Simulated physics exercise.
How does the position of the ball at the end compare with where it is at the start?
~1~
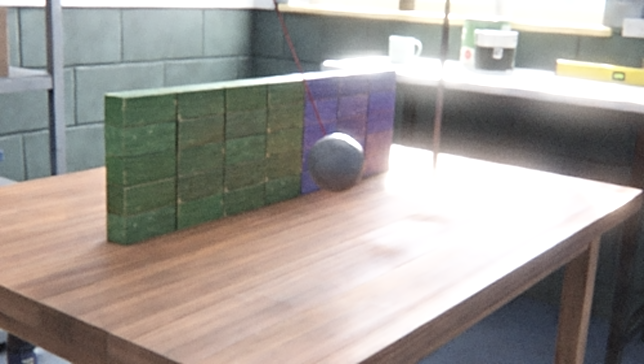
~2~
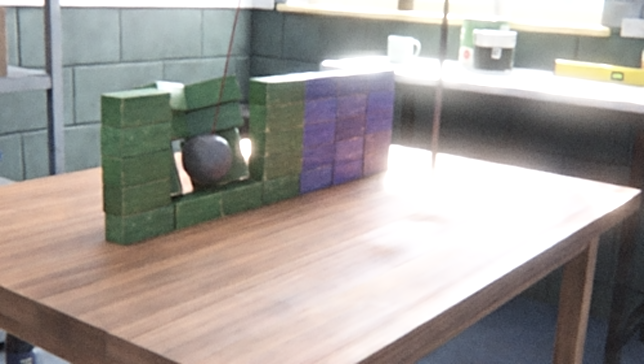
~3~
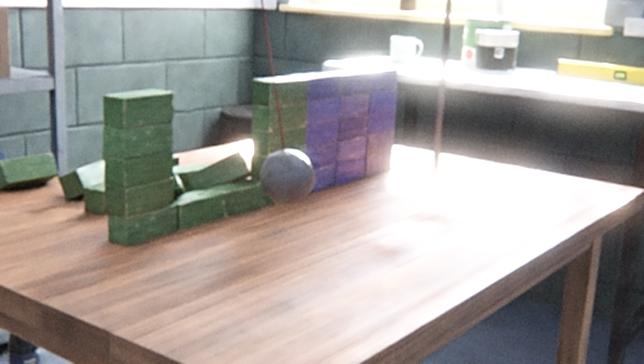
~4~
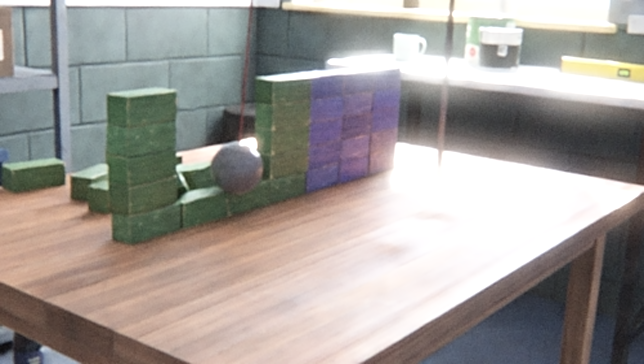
At the start the ball is in front of the blue part of the wall, and at the end it is farther left, by the gap in the green part.
